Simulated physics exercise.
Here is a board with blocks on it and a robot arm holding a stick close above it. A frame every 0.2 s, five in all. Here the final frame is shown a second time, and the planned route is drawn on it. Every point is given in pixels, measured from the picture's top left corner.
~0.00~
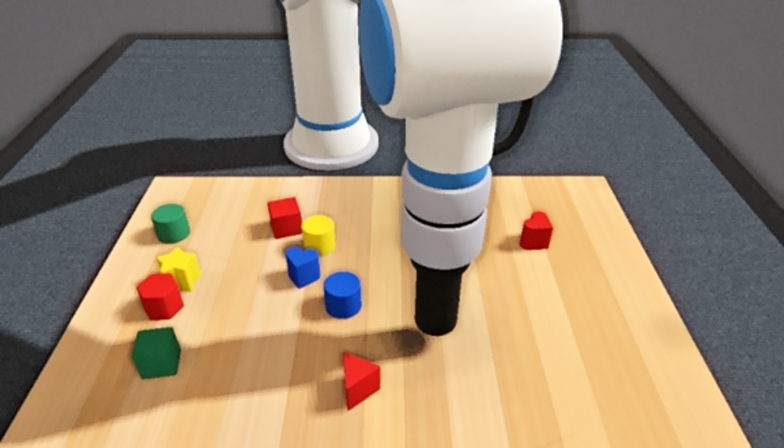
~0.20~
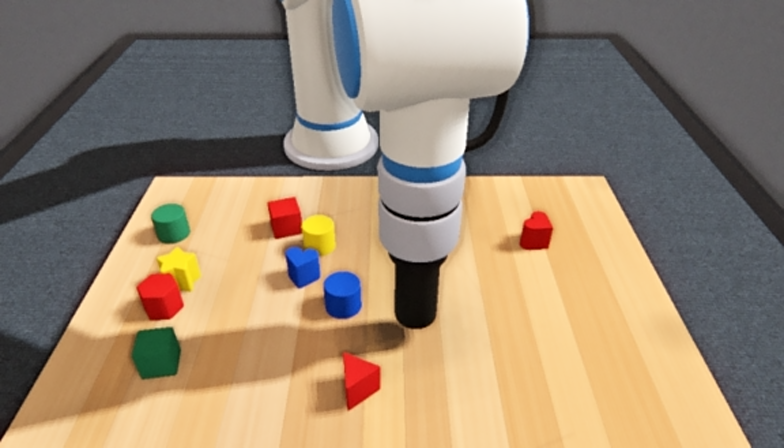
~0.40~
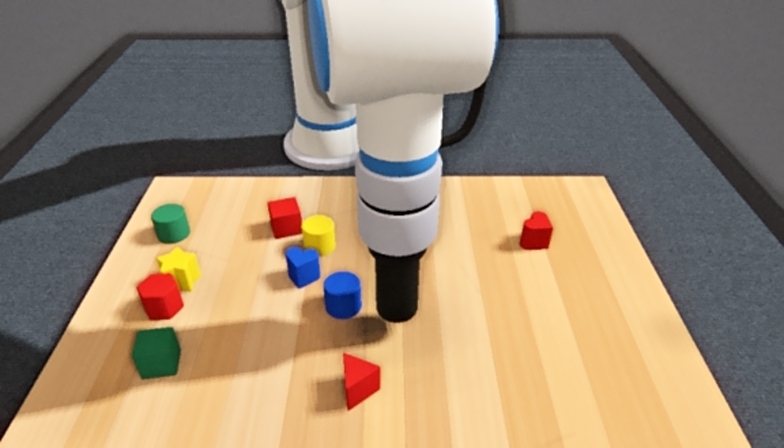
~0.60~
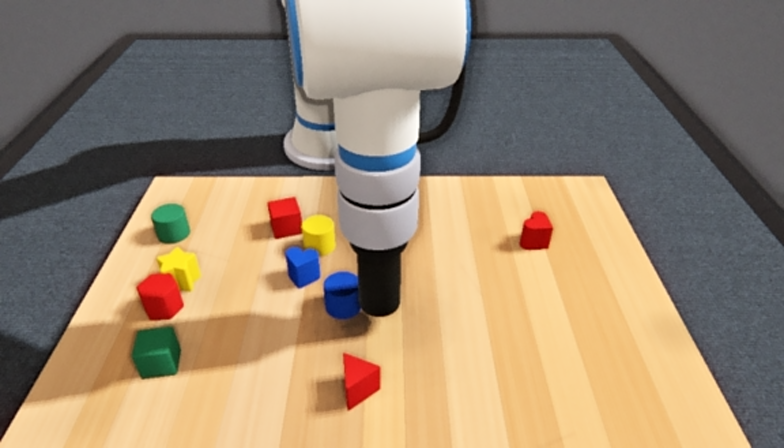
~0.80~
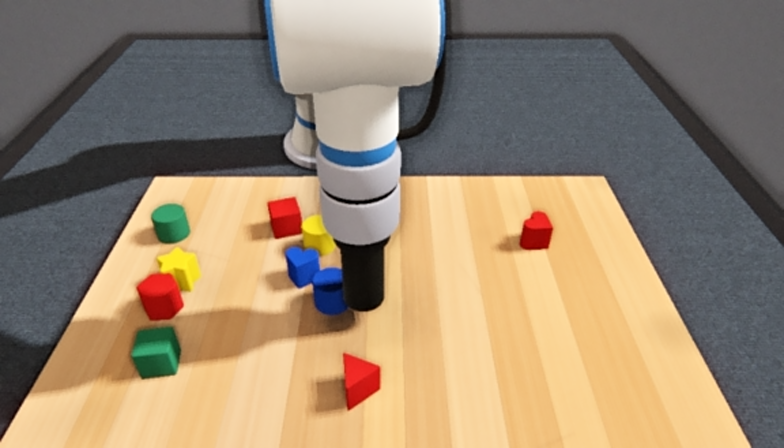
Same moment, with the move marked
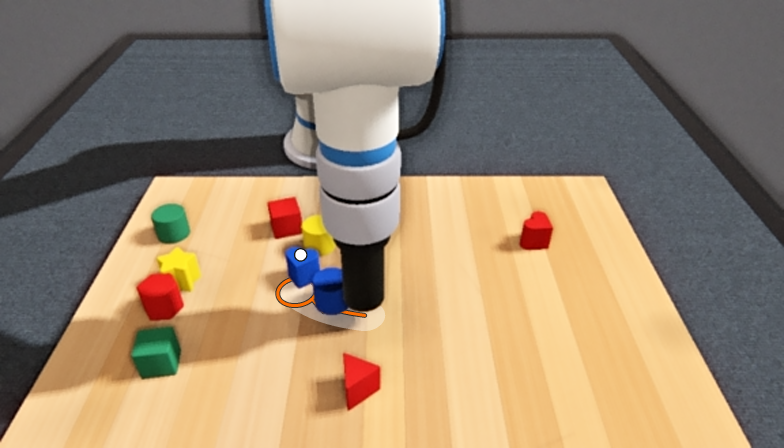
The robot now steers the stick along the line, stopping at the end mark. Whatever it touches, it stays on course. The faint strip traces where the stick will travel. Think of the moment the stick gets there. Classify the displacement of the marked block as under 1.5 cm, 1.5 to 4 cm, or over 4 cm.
The answer here is over 4 cm.
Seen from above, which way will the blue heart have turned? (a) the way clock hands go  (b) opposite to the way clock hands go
My answer is option a.
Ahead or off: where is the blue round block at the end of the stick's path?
At the end of the path, the stick is still pushing the blue round block ahead of it.
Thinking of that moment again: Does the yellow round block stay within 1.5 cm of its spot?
The answer is yes.
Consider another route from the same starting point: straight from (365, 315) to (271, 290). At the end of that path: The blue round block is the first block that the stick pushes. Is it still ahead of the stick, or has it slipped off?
In front, I predict.
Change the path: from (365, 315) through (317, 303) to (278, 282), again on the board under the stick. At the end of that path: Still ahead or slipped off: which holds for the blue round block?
At that point it is up front.
The drawn path runs from (365, 315) over (327, 307) to (297, 291); the dot is on the blue heart.
What follows on the original path. Halfway along, stick (325, 290); blue heart (292, 248), turned 25° clockwise; blue round block (297, 267).
At the end, stick (295, 275); blue heart (281, 232), turned 60° clockwise; yellow round block not moved; blue round block (270, 252).
